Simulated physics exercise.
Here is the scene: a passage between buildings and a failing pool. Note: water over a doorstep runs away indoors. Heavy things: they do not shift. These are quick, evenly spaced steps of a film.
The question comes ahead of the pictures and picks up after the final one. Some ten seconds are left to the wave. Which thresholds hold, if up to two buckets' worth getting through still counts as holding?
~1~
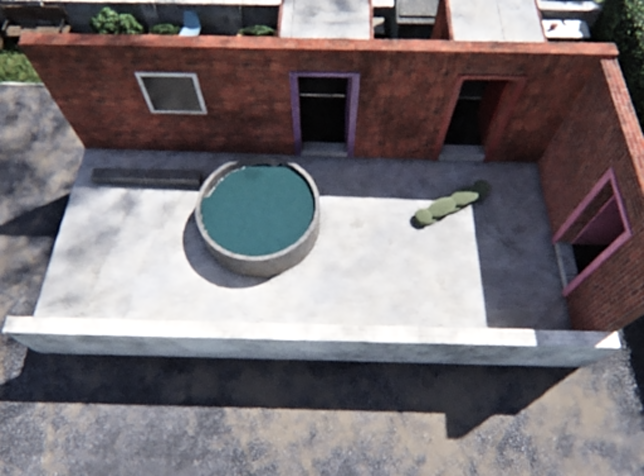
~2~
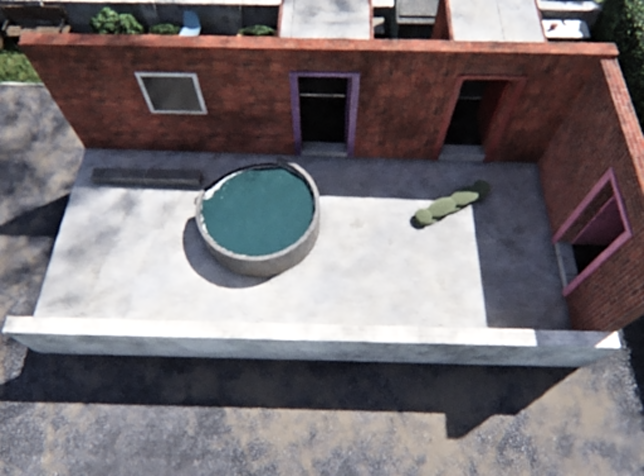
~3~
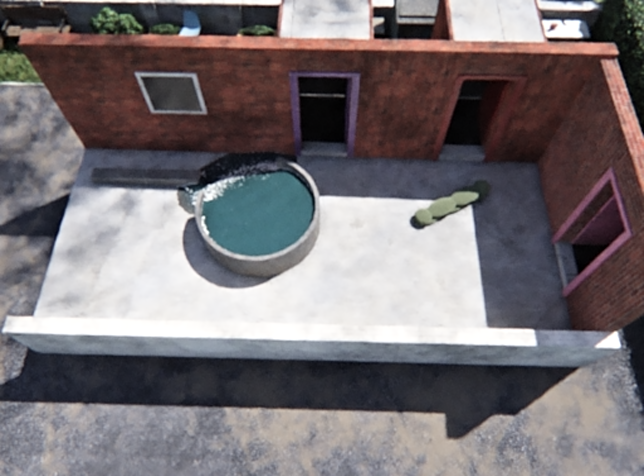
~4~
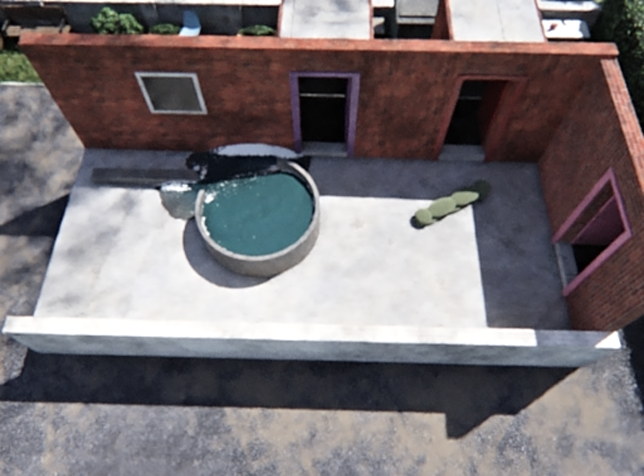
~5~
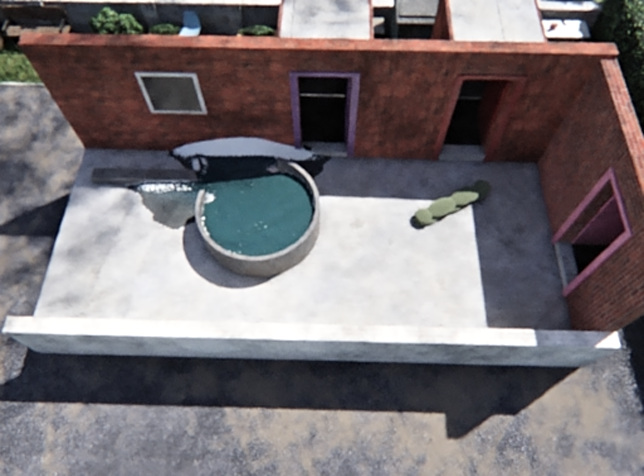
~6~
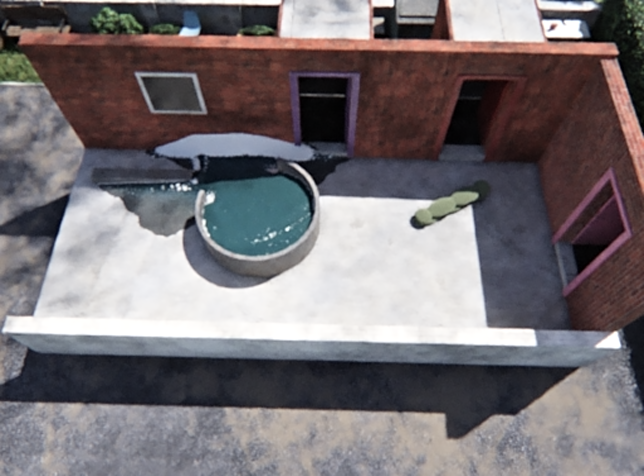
The red door holds; the purple door holds; the pink door holds.
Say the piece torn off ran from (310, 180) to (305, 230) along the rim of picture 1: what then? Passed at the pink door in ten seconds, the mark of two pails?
The pink door goes past it.
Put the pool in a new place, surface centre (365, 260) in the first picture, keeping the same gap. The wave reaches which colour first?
It is the one in purple.
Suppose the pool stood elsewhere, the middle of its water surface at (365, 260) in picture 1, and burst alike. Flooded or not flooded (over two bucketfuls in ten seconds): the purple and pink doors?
Purple: Exceeds it; pink: Falls short.
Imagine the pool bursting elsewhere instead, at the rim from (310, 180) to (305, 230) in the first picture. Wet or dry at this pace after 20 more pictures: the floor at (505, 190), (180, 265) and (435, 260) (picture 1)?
Sequence of results: Reached by the flood, missed by the flood, reached by the flood.
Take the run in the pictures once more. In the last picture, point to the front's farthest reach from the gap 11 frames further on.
I reckon the front has reached (452, 166) by then.
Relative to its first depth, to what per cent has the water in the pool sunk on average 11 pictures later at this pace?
Near 40 in a hundred.
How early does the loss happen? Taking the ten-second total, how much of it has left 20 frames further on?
It works out at roughly 60 per cent.
A moment on, water covers 20 % of the floor; the red door not reached, the purple door under two buckets in, the pink door not reached.
Next, water covers 35 % of the floor; the red door wet at the sill, nothing in, the purple door under two buckets in, the pink door not reached.
Then, water covers 45 % of the floor; the red door wet at the sill, nothing in, the purple door under two buckets in, the pink door not reached.
Later, water covers 60 % of the floor; the red door wet at the sill, nothing in, the purple door under two buckets in, the pink door wet at the sill, nothing in.
In the end, water covers 75 % of the floor; the red door wet at the sill, nothing in, the purple door under two buckets in, the pink door wet at the sill, nothing in.
